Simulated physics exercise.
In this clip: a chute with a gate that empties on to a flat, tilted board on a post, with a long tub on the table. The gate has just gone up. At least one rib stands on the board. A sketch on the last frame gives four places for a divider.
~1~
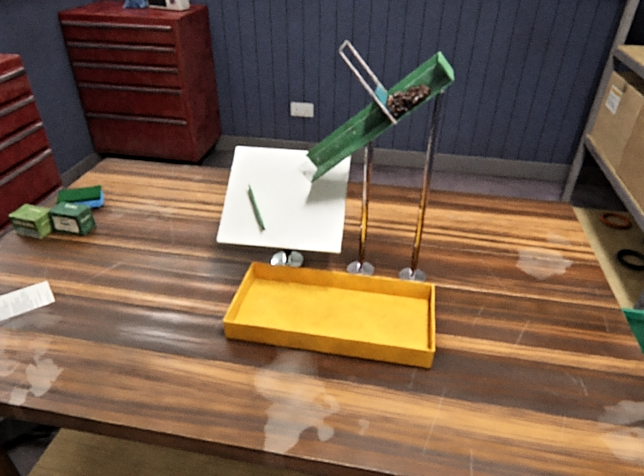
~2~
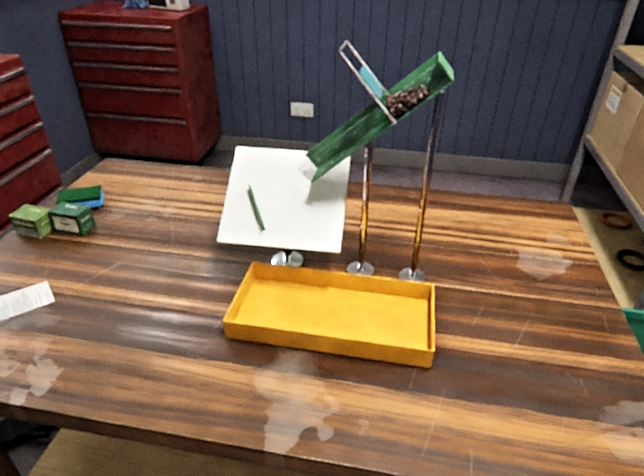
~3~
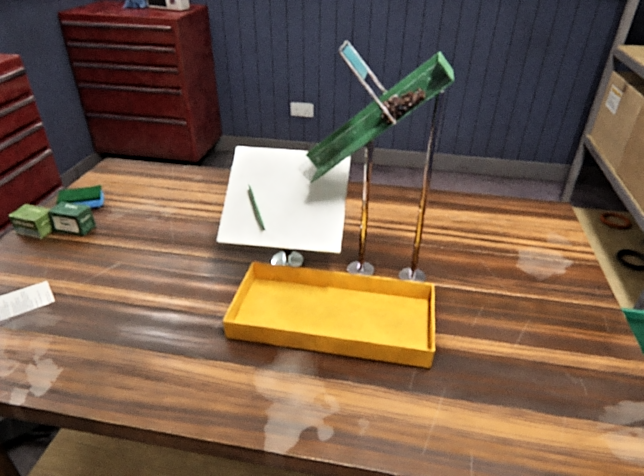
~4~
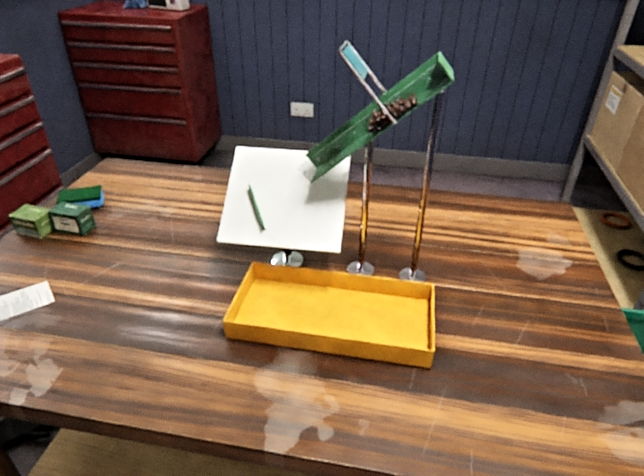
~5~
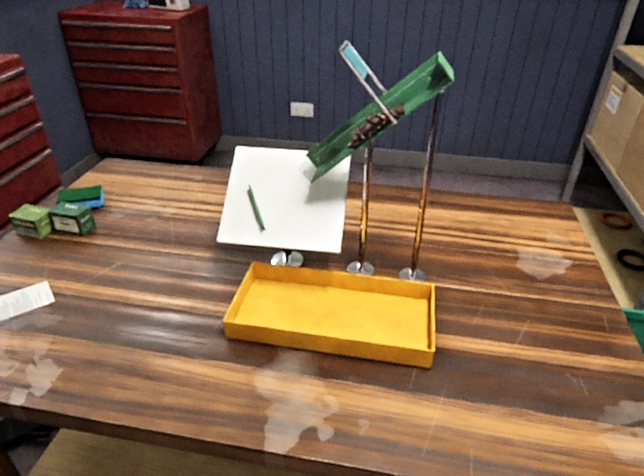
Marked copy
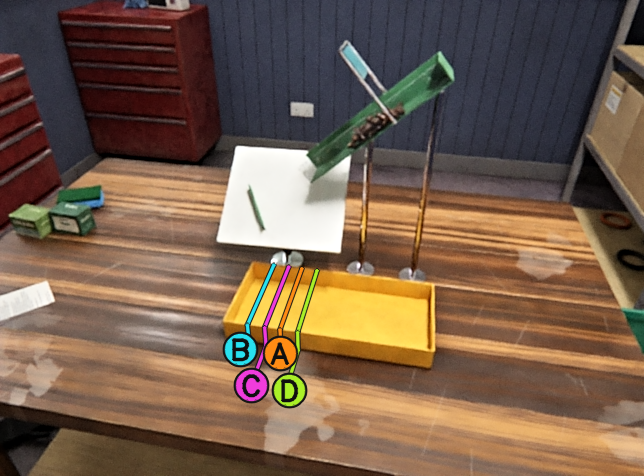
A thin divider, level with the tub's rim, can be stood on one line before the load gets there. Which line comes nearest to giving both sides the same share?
Line C does it best.
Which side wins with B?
Right.
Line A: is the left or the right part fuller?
The left side.
On the marked copy, line A crosses the front rim at (280, 328); line B crosses the front rim at (247, 324); line C crosses the front rim at (264, 326); line D crosses the front rim at (297, 331).
With A, of what is caught, the larger part on the left of the divider, about a tenth on the right.
With B, of what is caught, about a tenth on the left of the divider, almost all on the right.
With C, of what is caught, roughly a third on the left of the divider, roughly two thirds on the right.
With D, of what is caught, almost all on the left of the divider, just a few on the right.
